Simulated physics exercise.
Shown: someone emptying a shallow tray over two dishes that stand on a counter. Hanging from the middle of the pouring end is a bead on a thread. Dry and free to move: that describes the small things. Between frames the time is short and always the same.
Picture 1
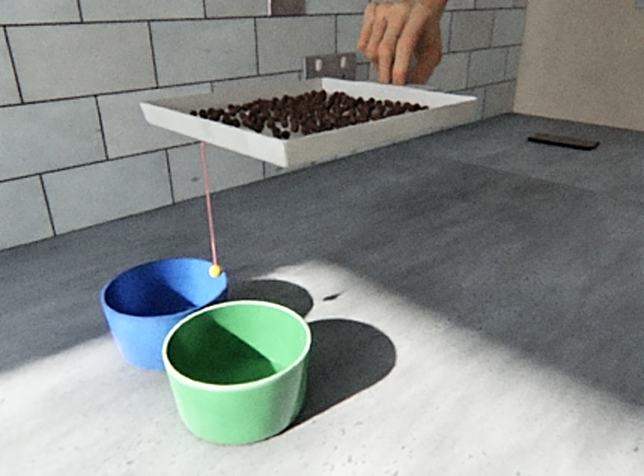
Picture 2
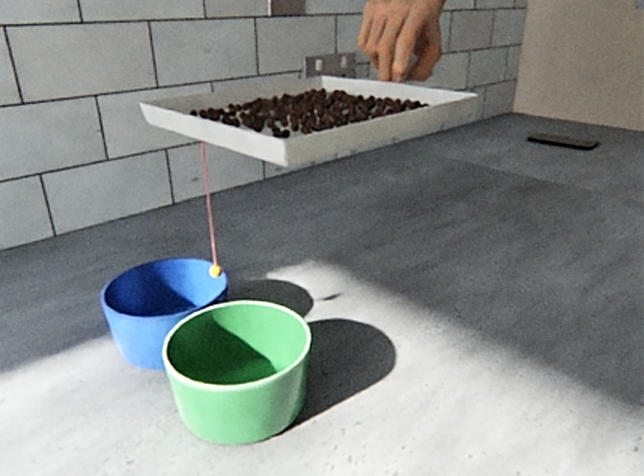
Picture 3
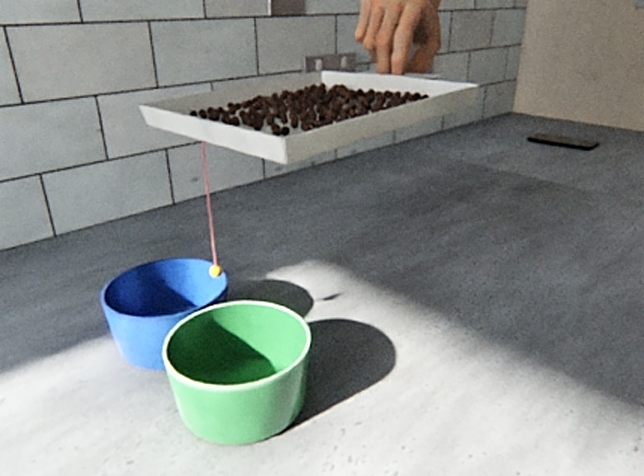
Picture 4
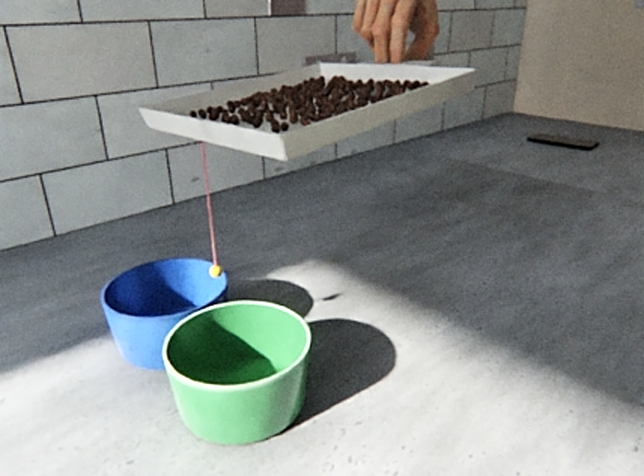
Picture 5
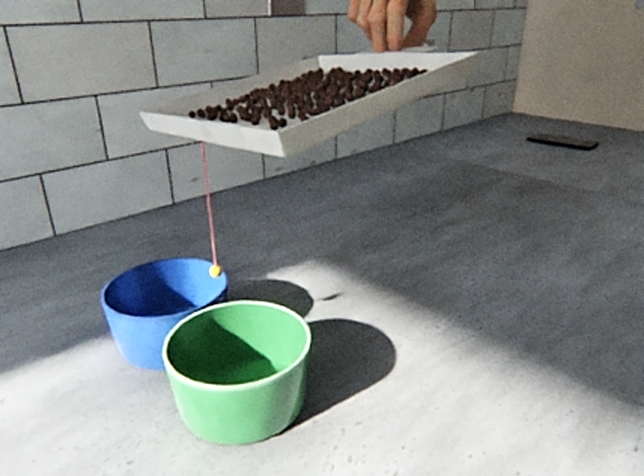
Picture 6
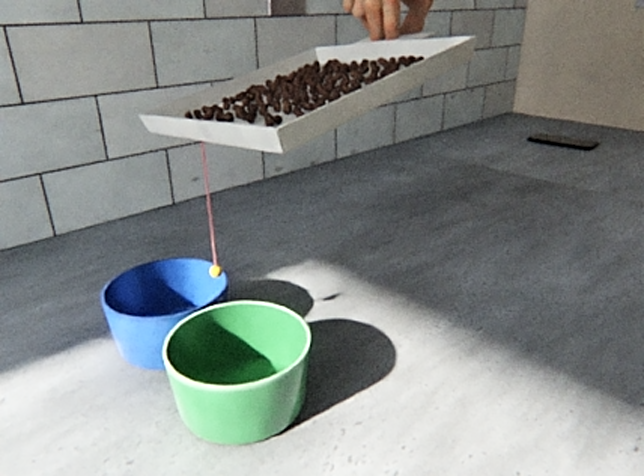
A hand gradually raised the far end of a white tray of small dark berries, tilting it slightly toward its left corner, while the blue and green dishes and the hanging bead stayed still.
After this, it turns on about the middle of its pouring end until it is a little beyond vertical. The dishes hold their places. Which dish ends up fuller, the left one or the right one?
The left one.
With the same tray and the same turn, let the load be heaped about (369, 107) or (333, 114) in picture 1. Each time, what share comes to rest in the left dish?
Close to 40 %, followed by close to 50 %.
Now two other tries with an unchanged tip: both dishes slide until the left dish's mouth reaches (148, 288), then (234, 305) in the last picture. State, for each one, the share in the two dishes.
Result: 30 % and 0 %.
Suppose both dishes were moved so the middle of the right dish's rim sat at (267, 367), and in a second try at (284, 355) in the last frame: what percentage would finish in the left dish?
The first try yields 0% and the second yields 0%.
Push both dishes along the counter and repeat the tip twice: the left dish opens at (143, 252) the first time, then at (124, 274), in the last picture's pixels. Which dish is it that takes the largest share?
In order of the tries: The dish on the left side, then the dish on the left side.
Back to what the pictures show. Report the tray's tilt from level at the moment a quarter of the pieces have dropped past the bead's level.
Somewhere near 90 degrees, I'd say.
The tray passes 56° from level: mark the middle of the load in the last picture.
Near the pixel (189, 112).
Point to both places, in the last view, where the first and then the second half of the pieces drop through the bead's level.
The opening part goes through (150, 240); what follows goes through (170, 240).
Shortly afterwards, tray tipped steeply; all but a few on the tray; only a few outside both; only a few in the air.
Next, tray tipped right over; near a third on the tray; near a quarter in the left dish; near a quarter outside both; near a quarter in the air.
Some moments later, tray tipped past a quarter turn; near a third in the left dish; near two thirds outside both.
In the end, tray tipped past a quarter turn; none at all in the right dish; near a third in the left dish; near two thirds outside both.
